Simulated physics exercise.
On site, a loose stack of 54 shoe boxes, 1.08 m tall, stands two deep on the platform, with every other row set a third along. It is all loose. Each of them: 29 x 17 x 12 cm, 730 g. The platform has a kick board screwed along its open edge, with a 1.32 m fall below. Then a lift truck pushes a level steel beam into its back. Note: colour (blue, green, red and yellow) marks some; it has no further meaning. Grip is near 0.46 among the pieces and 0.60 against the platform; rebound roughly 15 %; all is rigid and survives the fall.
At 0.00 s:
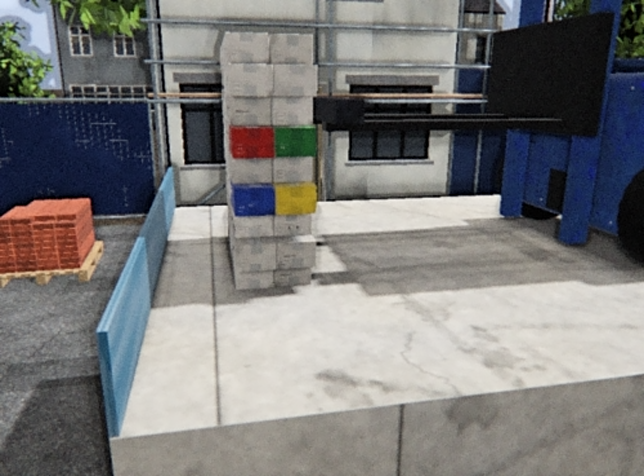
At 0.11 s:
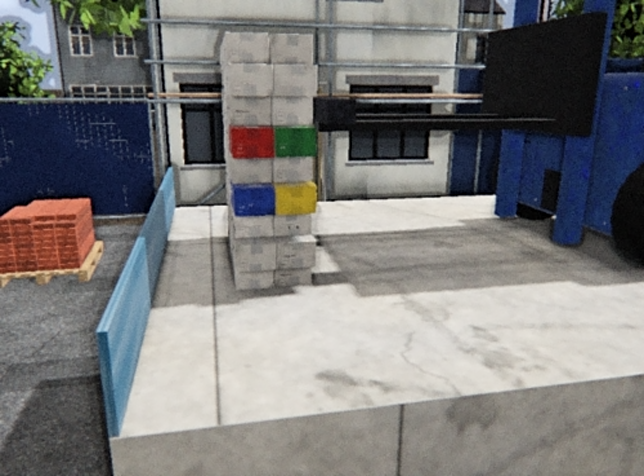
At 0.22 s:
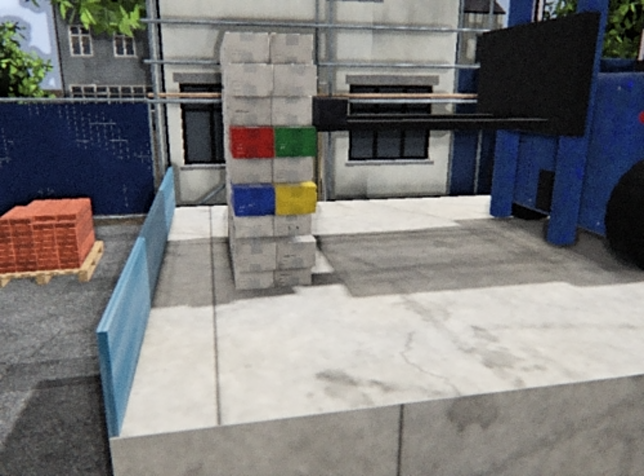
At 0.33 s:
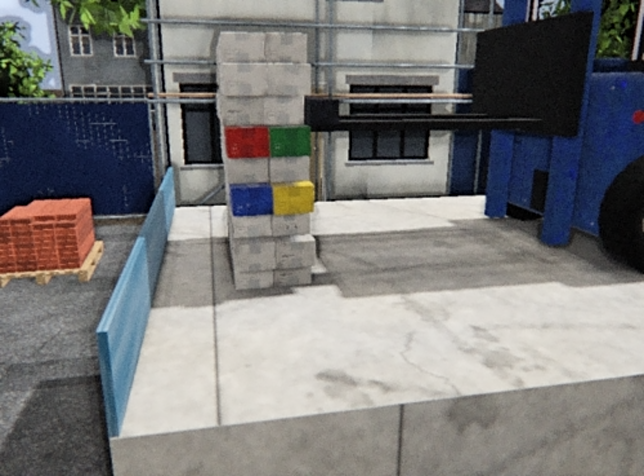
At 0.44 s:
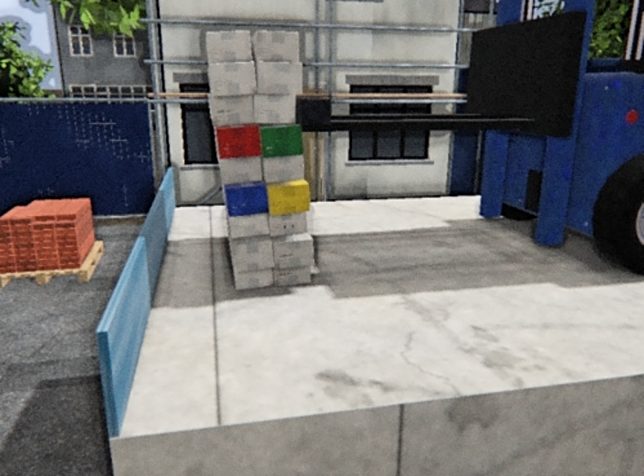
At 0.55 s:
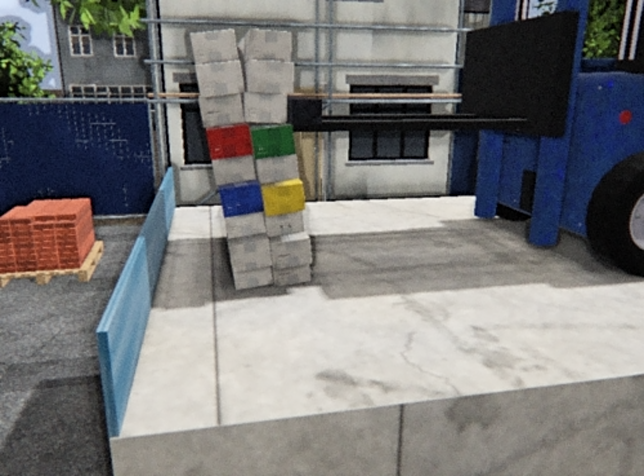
A blue forklift-like machine with a black plate and dark forks moves left across a pale platform in a yard, seen from a fixed, slightly raised view before a scaffolded building. Red and green boxes sit above blue and yellow ones in a tall grey stack, right of a light-blue board and orange-red bricks. The forks meet the stack's upper part and push it leftward, its rows shifting and leaning left.
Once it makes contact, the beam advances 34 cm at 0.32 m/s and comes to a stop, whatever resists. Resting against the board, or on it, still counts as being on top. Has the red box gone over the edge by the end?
Yes.
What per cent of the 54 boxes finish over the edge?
Roughly 45 percent.
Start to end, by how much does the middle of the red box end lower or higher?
Lower, by roughly 192 cm.
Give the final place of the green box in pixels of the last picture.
I'd point at about (187, 182).
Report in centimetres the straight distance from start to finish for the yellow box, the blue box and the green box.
The yellow one ends around 35 cm from its start, the blue one around 35 cm and the green one around 50 cm.
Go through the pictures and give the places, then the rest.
In the first frame (pixels give the middle of a visible side), beam (348, 112) 7 cm from the stack; red box (253, 143); green box (296, 143); blue box (255, 202); none has stirred.
In the second frame, beam (339, 112) 35 mm from the stack; red box (253, 143).
In the third frame, beam (331, 112) 1 mm in; red box (253, 143).
In the fourth frame, beam (322, 112) 35 mm in; red box (248, 143) 20 mm from its place; green box (291, 142) 25 mm from its place; movement in 33 of them.
In the fifth frame, beam (314, 112) 7 cm in; red box (240, 142) 4° from how it stood; green box (282, 142) 4° from how it stood; movement in 54 of them.
In the sixth frame, beam (305, 112) 11 cm in; red box (230, 143) 7° from how it stood; green box (274, 142) 6° from how it stood; blue box (242, 201) 7° from how it stood; movement in 54 of them.
After 1.08 s, none of the 54 boxes over the edge, 54 disturbed; red box 31° from how it stood, 53 mm lower; blue box 31° from how it stood.
After 1.58 s, 12 of the 54 boxes over the edge; red box on its side; yellow box 48° from how it stood, 12 cm lower.
In the end (2.8 s), 25 of the 54 boxes over the edge; red box upside down; yellow box 48° from how it stood, 13 cm lower; green box 46° from how it stood, 17 cm lower. From the last view, middles, yellow box near (223, 227).
